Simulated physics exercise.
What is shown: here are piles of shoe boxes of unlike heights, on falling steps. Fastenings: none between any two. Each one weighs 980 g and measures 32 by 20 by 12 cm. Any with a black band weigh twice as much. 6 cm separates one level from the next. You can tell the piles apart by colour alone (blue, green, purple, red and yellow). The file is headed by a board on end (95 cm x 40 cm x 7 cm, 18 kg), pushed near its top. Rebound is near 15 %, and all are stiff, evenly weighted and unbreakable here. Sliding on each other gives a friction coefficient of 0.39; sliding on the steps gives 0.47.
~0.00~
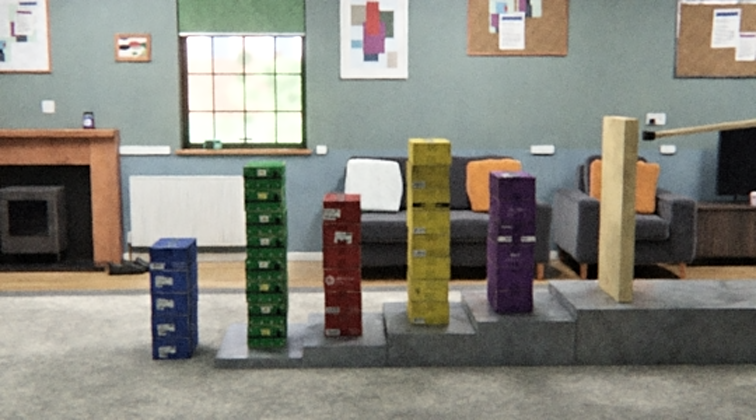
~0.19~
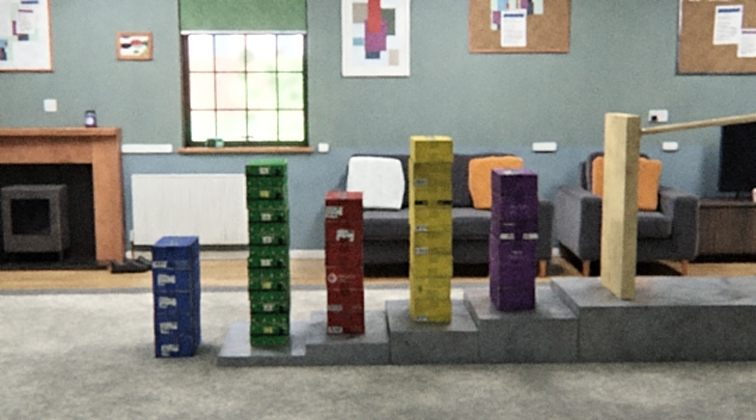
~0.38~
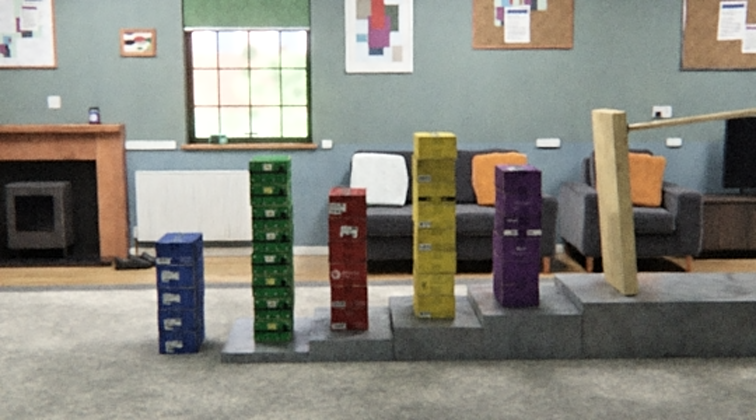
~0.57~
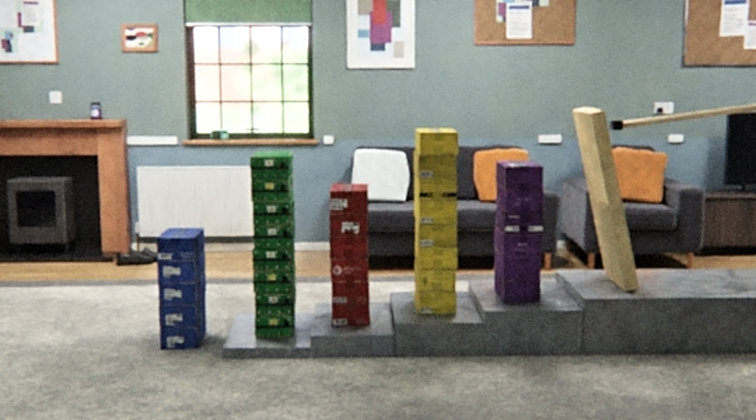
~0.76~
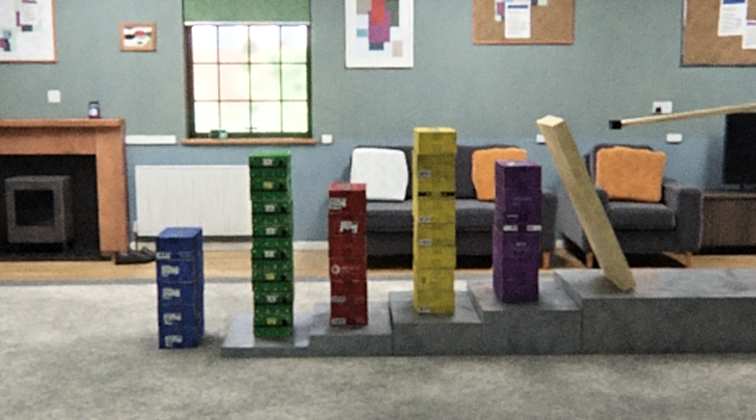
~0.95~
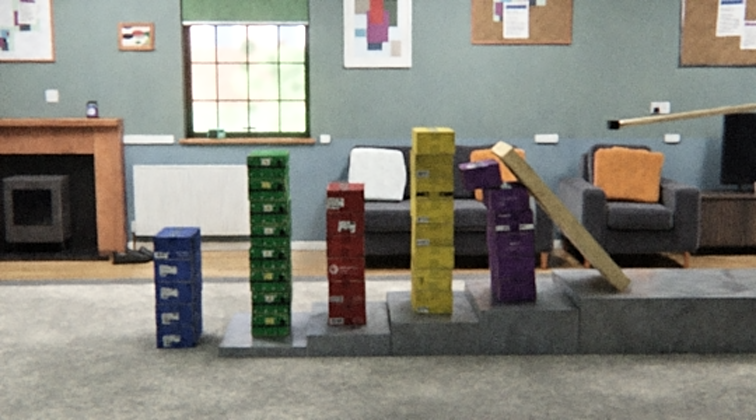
A pole reaches in from the right toward an upright wooden board in a lounge with sofas, a window and a fireplace, seen from the side by a slightly shifting camera. Blue, green, red, yellow and purple stacks of boxes stand left to right, most on grey steps. The pole pushes the board's top leftward, then halts as the board leans further, striking the purple stack and knocking its top box left.
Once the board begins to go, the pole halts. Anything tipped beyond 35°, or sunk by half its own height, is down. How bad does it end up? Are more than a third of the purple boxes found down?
Yes.
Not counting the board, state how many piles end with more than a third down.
Looks like 5 of them in total.
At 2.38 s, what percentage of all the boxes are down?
By then 50 %.
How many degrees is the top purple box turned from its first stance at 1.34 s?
Roughly 5°.
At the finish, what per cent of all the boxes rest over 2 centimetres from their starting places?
I count 95 % as shifted.
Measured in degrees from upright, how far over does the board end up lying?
Some 75° from upright.
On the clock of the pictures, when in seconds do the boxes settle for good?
Close to 4.0 s.
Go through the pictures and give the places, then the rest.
In the first frame (pixels give the middle of a visible side), pole end (652, 136) 9 cm short, board 0° from upright; top purple box (517, 188); top yellow box (432, 154); none of the others has stirred.
The second frame shows pole end 5 mm short, board 0° from upright; top purple box (519, 186).
The third frame shows pole end 8 cm in, board 6° from upright; top purple box (523, 182); none of the others has stirred.
The fourth frame shows pole end (619, 125) 12 cm in, stopped, board 13° from upright; top purple box (524, 178); none of the others has stirred.
The fifth frame shows pole end (618, 125) 12 cm in, stopped, board 25° from upright; top purple box (523, 177); none of the others has stirred.
The sixth frame shows pole end (616, 125) 12 cm in, stopped, board 42° from upright; top purple box (483, 177) 11° from how it stood; top green box (266, 167); movement in 5 of them.
After 1.34 s, board 68° from upright; 4 of the 6 purple boxes down (5 of 33 in all colours); top purple box 3° from how it stood, 50 mm lower; top yellow box 33° from how it stood, 6 cm lower.
After 2.38 s, board 77° from upright; 6 of the 6 purple boxes down (16 of 33 in all colours); top purple box 23° from how it stood, 21 cm lower; top red box 32° from how it stood, 12 cm lower.
After 3.02 s, board 77° from upright; 6 of the 6 purple boxes down (29 of 33 in all colours); top purple box 25° from how it stood, 24 cm lower; top green box on its side.
In the end (4.1 s), board 77° from upright; 6 of the 6 purple boxes down (29 of 33 in all colours); top purple box 25° from how it stood, 24 cm lower; top green box upside down. That is 100 per cent. From the last view, middles, top purple box near (427, 220).
